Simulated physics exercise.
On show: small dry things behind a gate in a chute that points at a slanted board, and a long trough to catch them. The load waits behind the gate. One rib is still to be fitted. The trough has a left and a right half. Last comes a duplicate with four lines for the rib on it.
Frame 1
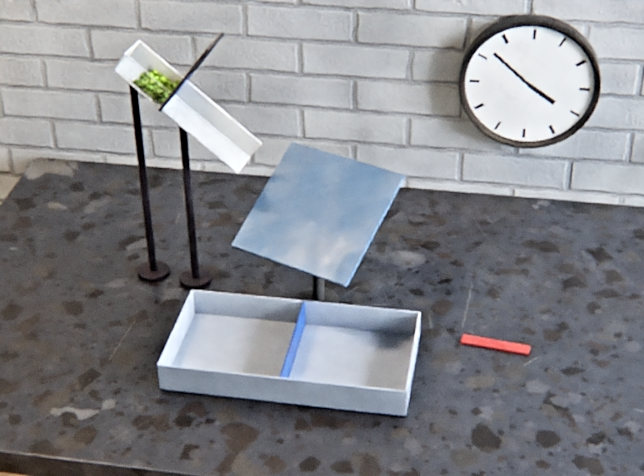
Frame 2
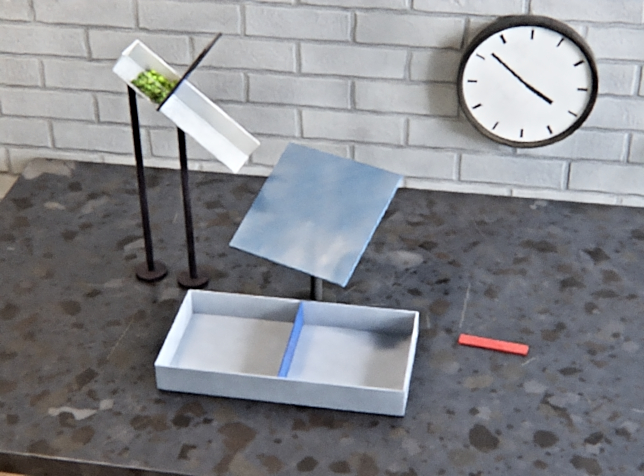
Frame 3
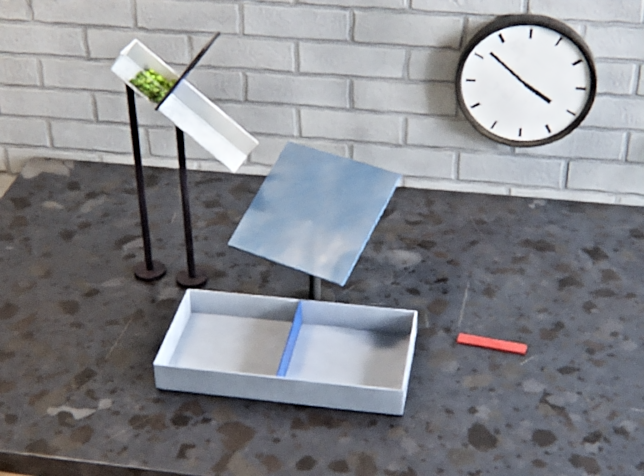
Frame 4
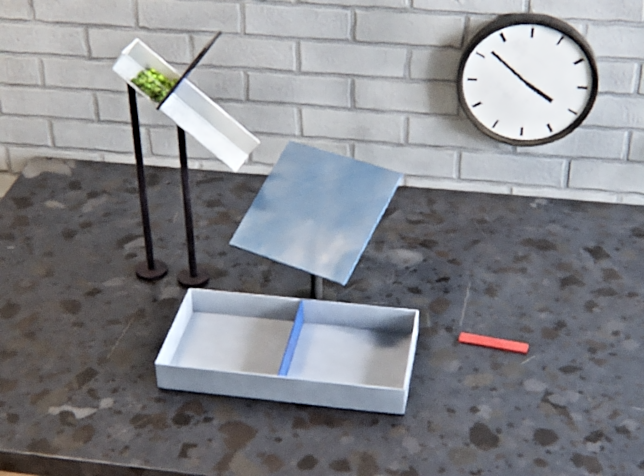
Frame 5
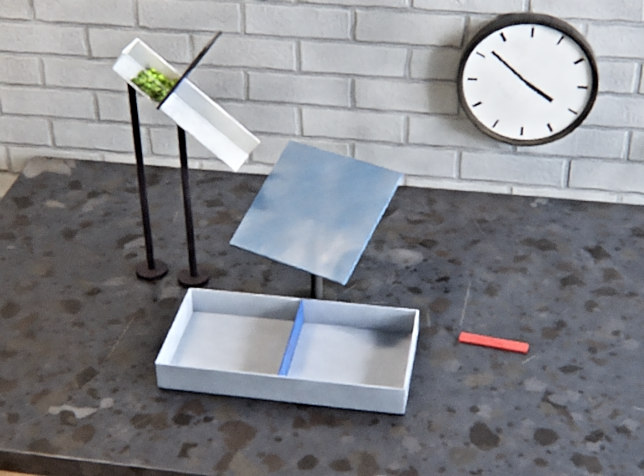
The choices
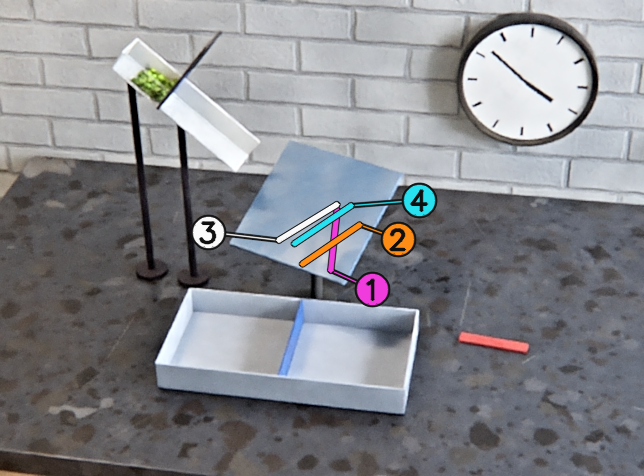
On a dark, speckled stone counter against a whitewashed brick wall, seen from slightly above, a round clock hangs at the upper right. A white chute holding green peas behind a dark gate slopes down to the right on two black posts, near a tilted blue-grey board, a pale trough with a blue divider, and a red strip. Nothing moves except the view, which shifts very slightly.
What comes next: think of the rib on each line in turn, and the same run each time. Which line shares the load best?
1 beats the others.
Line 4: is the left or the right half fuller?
The left half.
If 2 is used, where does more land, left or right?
More lands on the left.
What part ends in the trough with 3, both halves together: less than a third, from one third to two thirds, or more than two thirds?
More than two thirds.
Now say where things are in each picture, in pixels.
In the first frame, load behind the gate at (155, 85), dried peas; lip of the chute at (244, 165), sloping fairly steeply.
In the second frame, middle of the board at (315, 210), tilted fairly steeply; middle of its low edge at (285, 265); of its high edge at (345, 158).
In the third frame, front corners of the trough at (154, 364) and (402, 391); front end of its middle wall at (276, 377); gate still shut at (179, 82).
In the fourth frame, middle of the load at (153, 84); lip at (242, 164).
In the fifth frame, middle of the load at (153, 84); lip at (242, 164).
On the marked copy, line 1 from (337, 209) to (330, 270); line 2 from (359, 224) to (302, 263); line 3 from (336, 204) to (278, 240); line 4 from (351, 205) to (294, 243).
With 1, of what is caught, about half in the left half, about half in the right.
With 2, of what is caught, nearly all in the left half, a small part in the right.
With 3, of what is caught, nearly all in the left half, a small part in the right.
With 4, of what is caught, nearly all in the left half, a small part in the right.
